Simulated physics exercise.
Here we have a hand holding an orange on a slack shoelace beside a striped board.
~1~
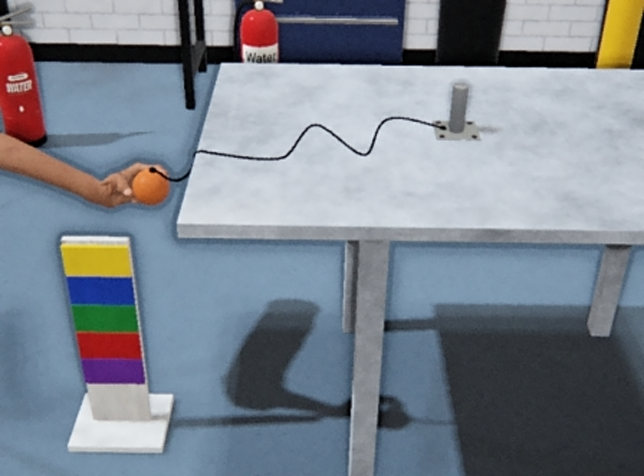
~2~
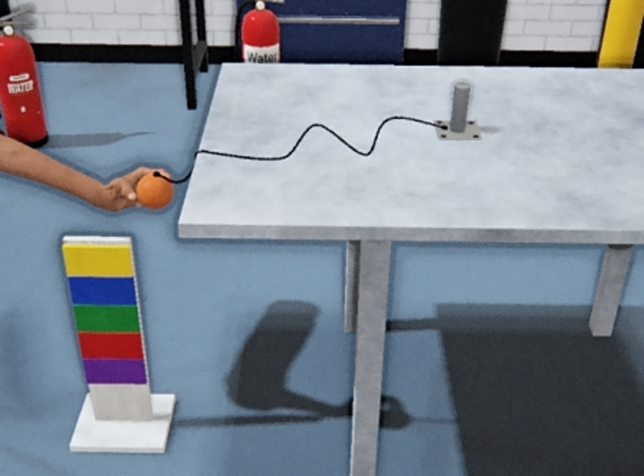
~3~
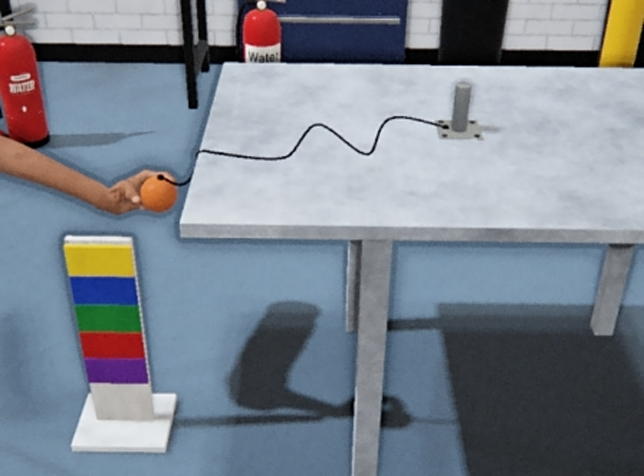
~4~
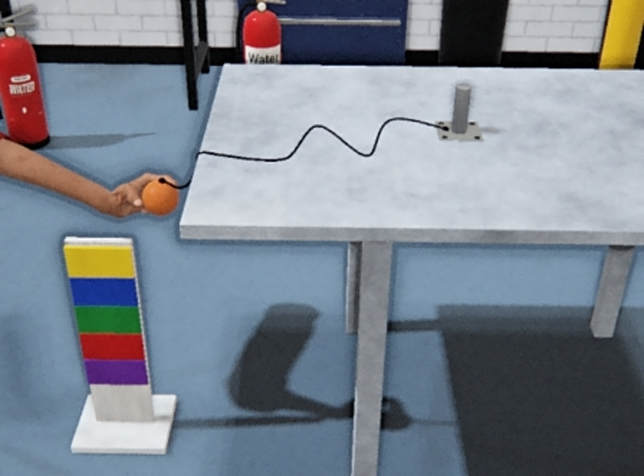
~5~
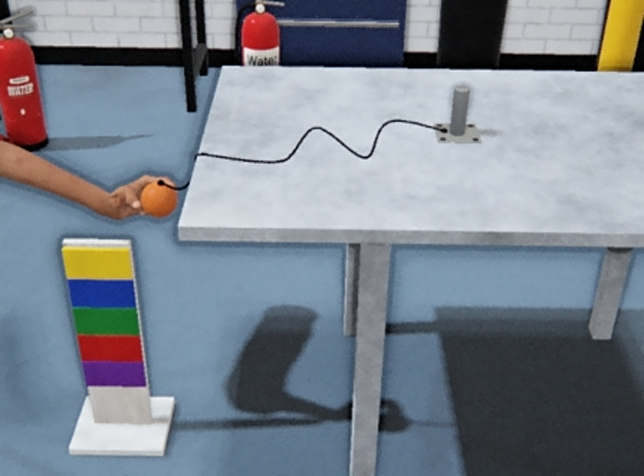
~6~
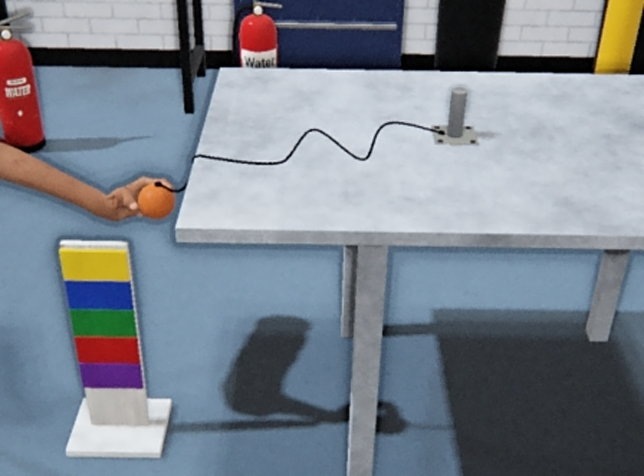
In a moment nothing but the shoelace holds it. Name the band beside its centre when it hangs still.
At red.
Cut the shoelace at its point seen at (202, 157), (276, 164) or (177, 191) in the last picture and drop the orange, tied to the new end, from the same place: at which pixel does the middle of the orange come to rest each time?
About (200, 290), (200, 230) and (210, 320).
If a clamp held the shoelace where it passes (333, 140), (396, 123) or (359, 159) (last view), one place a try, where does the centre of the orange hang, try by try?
About (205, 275), (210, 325) and (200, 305).
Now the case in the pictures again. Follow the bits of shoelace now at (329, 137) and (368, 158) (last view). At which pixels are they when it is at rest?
Near (233, 145) and (301, 142).
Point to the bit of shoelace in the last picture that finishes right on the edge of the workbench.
Near (305, 134).
Soon after, orange near (172, 327); level with green.
After that, orange near (228, 335); level with red.
And then, orange near (202, 343); level with red.
In the end, orange near (212, 343); level with red. Its centre hangs level with the red band.
